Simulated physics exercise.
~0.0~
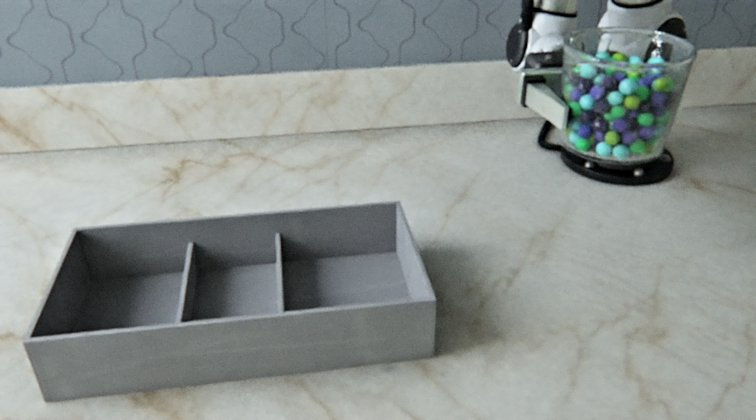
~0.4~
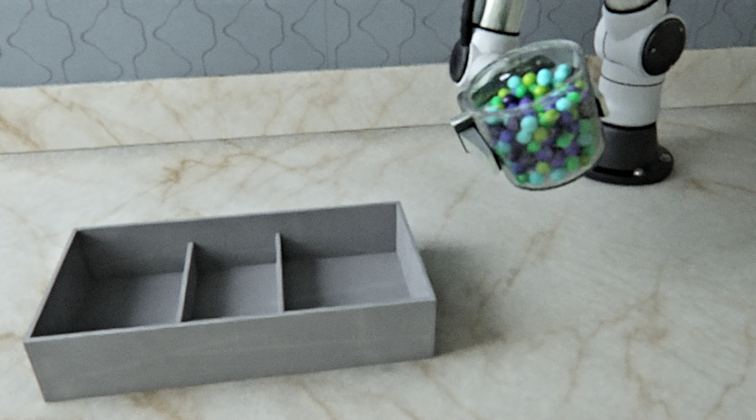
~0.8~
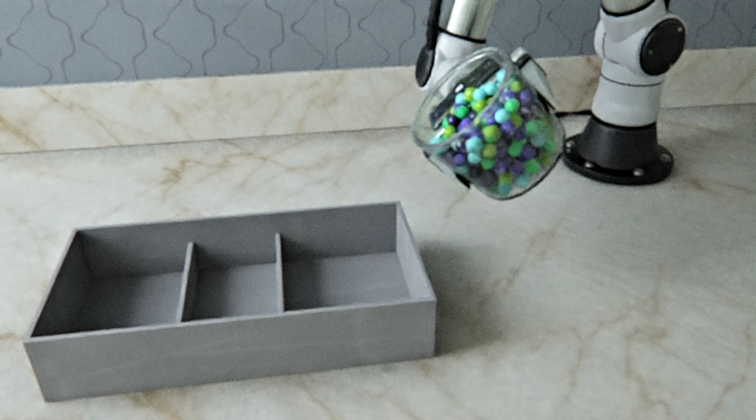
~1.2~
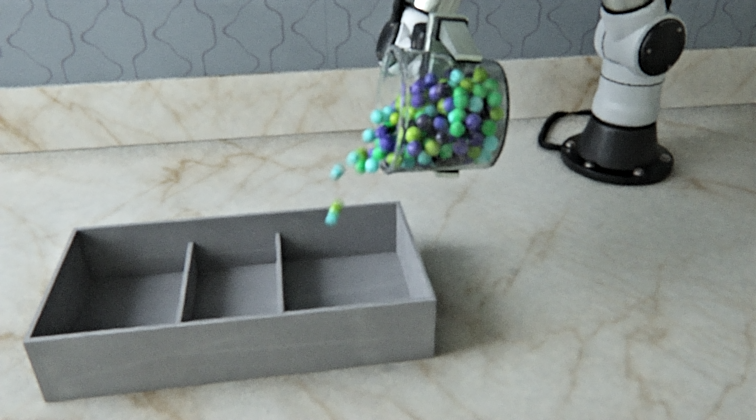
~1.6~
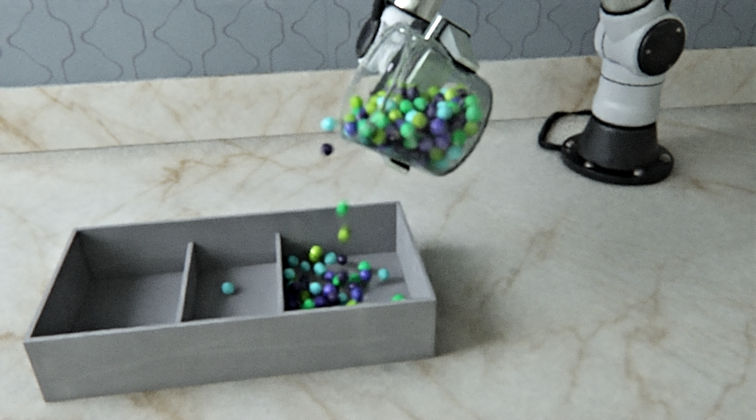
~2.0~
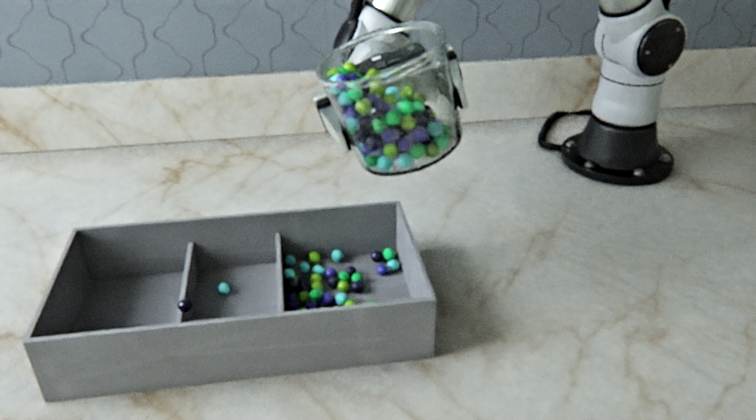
The clip shows a robot arm carrying a clear tumbler of colourful round sweets leftward and tipping it over a grey three-part box, spilling some into the right part and a few into the middle, before tilting it back with most still inside.
